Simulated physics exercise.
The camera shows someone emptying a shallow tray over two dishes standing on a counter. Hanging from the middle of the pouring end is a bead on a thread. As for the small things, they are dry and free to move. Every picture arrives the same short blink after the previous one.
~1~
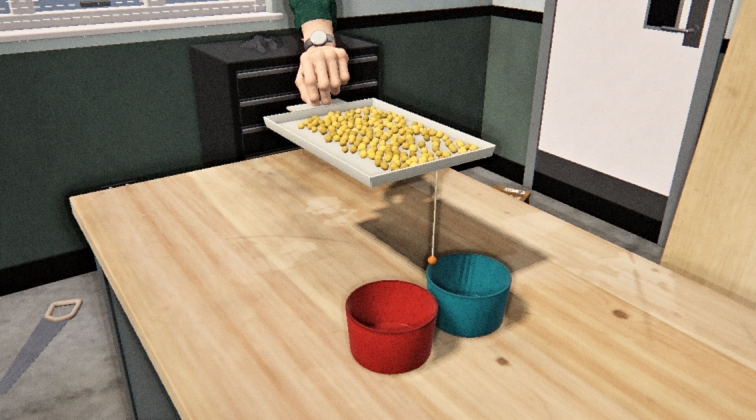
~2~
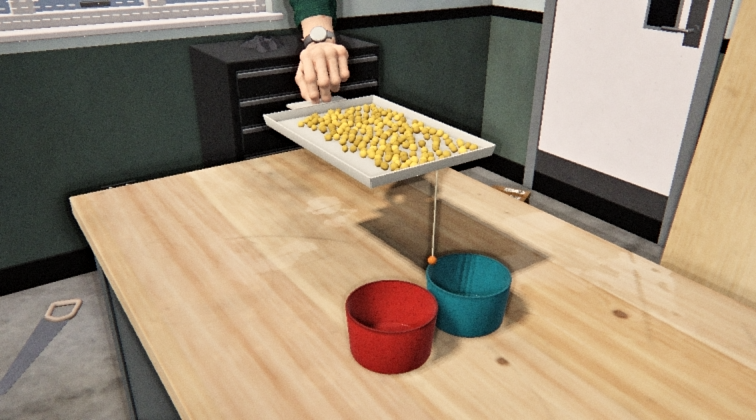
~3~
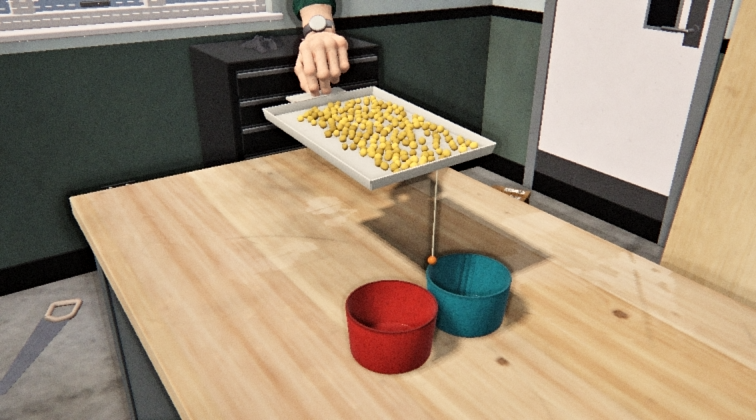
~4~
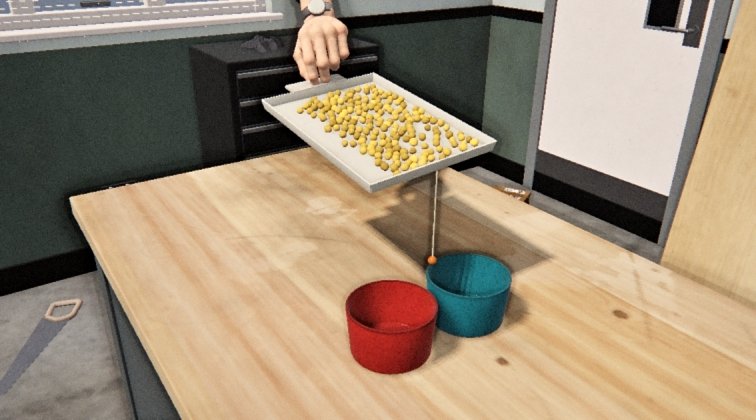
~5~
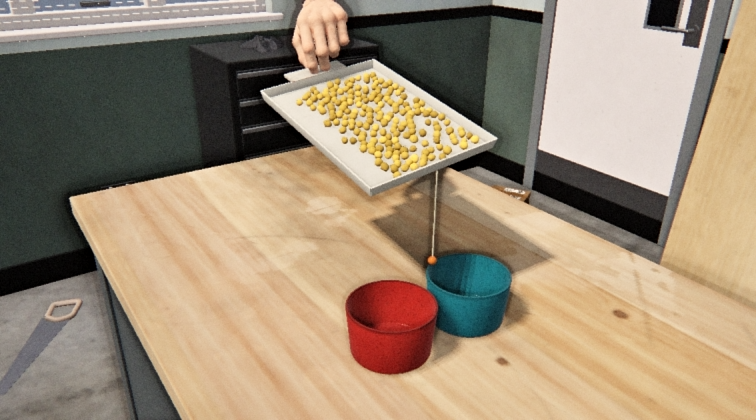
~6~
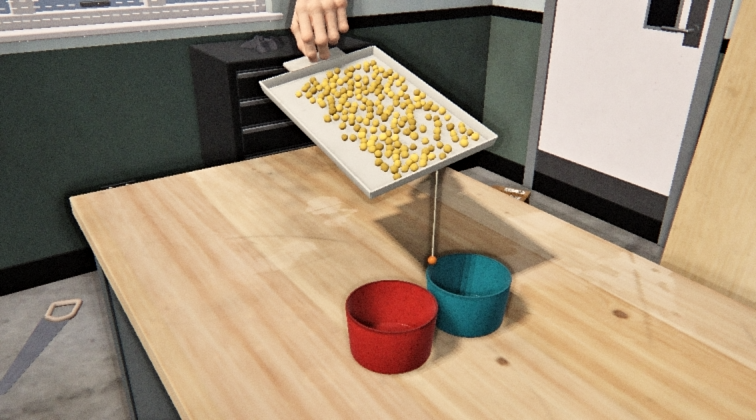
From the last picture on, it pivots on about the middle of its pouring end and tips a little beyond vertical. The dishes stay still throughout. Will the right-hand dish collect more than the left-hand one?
No, the left-hand dish collects more.
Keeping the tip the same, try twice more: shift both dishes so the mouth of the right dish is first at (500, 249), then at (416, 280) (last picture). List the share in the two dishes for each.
20 %, 60 %.
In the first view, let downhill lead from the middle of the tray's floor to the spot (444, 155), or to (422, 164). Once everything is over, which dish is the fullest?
Try 1: The right-side dish; try 2: The right-side dish.
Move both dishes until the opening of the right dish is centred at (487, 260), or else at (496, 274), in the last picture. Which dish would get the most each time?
In the first try it's the left-side dish, and in the second it's the left-side dish.
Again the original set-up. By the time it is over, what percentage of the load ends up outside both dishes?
About 40 per cent.
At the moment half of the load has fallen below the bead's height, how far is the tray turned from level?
It has tipped about 115 degrees.
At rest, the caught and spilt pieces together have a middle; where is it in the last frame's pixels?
Resting centre, last frame: Roughly (388, 347).
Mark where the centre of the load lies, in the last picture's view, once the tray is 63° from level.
Roughly at (384, 140).
Soon, tray tipped steeply; nearly all on the tray; a stray few in the air.
A while on, tray tipped past a quarter turn; nearly all on the tray; a small part in the left dish; a stray few outside both.
Towards the end, tray tipped past a quarter turn; about two thirds in the left dish; a stray few in the right dish; about a third outside both.
Finally, tray tipped past a quarter turn; about two thirds in the left dish; a stray few in the right dish; about a third outside both.
